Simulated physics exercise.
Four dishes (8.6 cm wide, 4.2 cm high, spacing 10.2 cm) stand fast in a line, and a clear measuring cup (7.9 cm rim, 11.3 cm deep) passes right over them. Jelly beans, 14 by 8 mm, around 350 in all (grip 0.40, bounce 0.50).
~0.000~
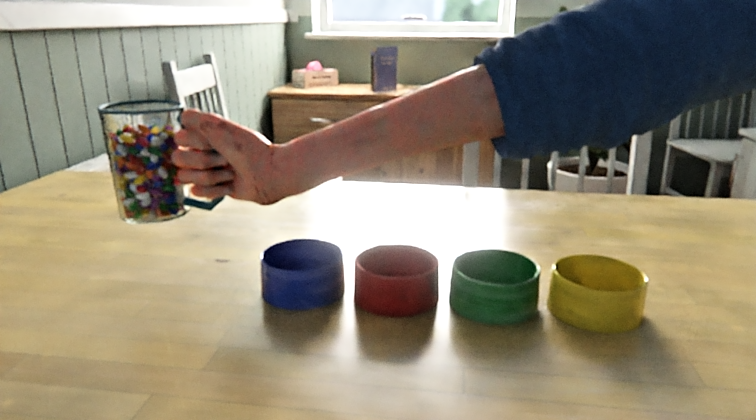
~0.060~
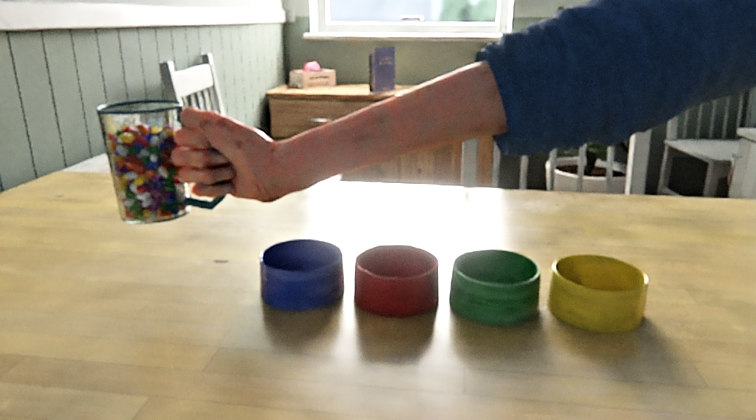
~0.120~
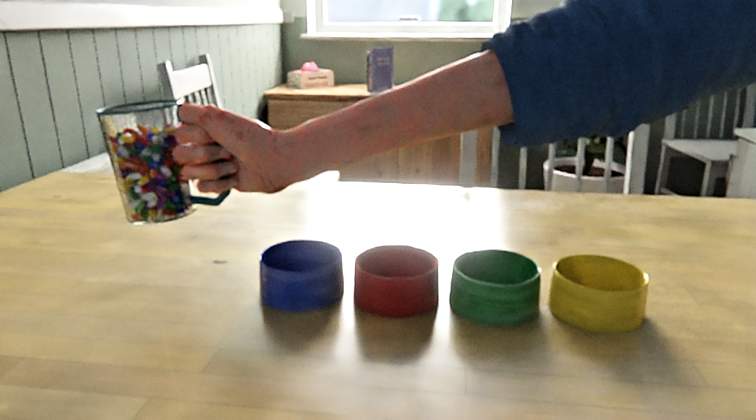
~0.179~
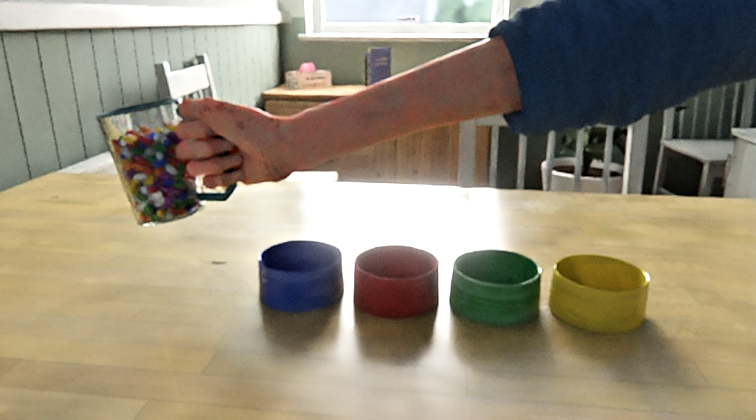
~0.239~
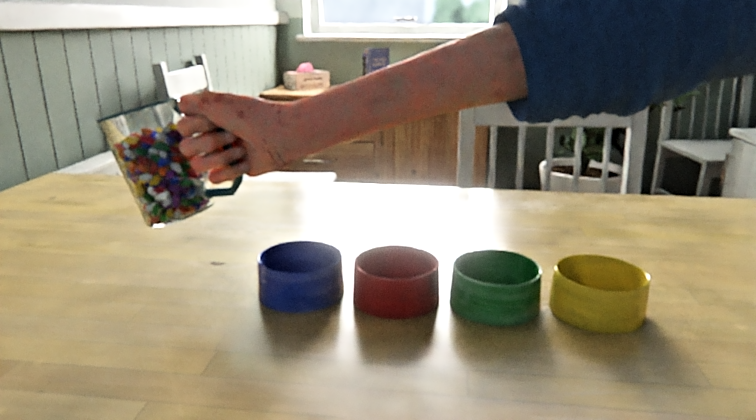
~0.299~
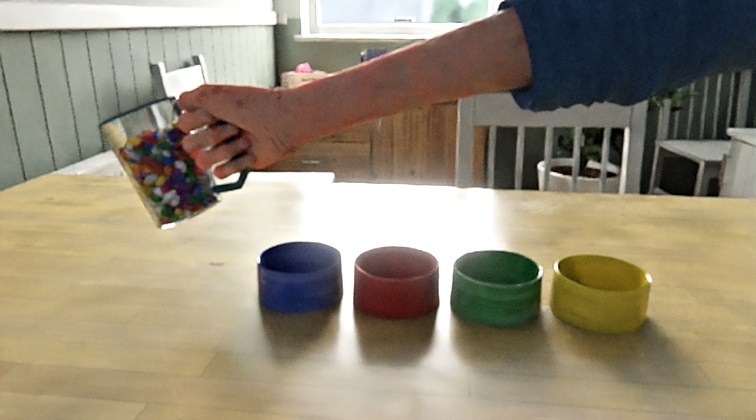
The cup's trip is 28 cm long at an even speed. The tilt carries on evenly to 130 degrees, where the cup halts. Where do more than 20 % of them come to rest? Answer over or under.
Red: Under, blue: Under, green: Under, yellow: Under, counter: Over.
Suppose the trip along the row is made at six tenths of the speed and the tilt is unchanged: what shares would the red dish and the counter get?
In that case red 0, counter 100.
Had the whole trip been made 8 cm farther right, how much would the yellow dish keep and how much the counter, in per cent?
In that case yellow 0; counter 30.
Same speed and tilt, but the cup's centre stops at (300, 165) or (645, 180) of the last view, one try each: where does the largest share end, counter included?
Most goes to: Counter; counter.
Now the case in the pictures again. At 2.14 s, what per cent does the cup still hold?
About 0 per cent.
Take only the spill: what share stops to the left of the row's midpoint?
Roughly 100 per cent.
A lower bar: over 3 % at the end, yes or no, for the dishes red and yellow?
Red no, yellow no.
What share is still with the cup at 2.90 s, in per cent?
About 0 per cent.
After 1.40 s, tilt 121 degrees; cup holds 70 %.
Then, at 2.14 s, tilt 130 degrees; cup holds 0 %, blue 10 %.
After 2.90 s, tilt 130 degrees; cup holds 0 %, blue 10 %.
At rest (3.2 s), red 0 %, blue 10 %, green 0 %, yellow 0 %, counter 90 %.
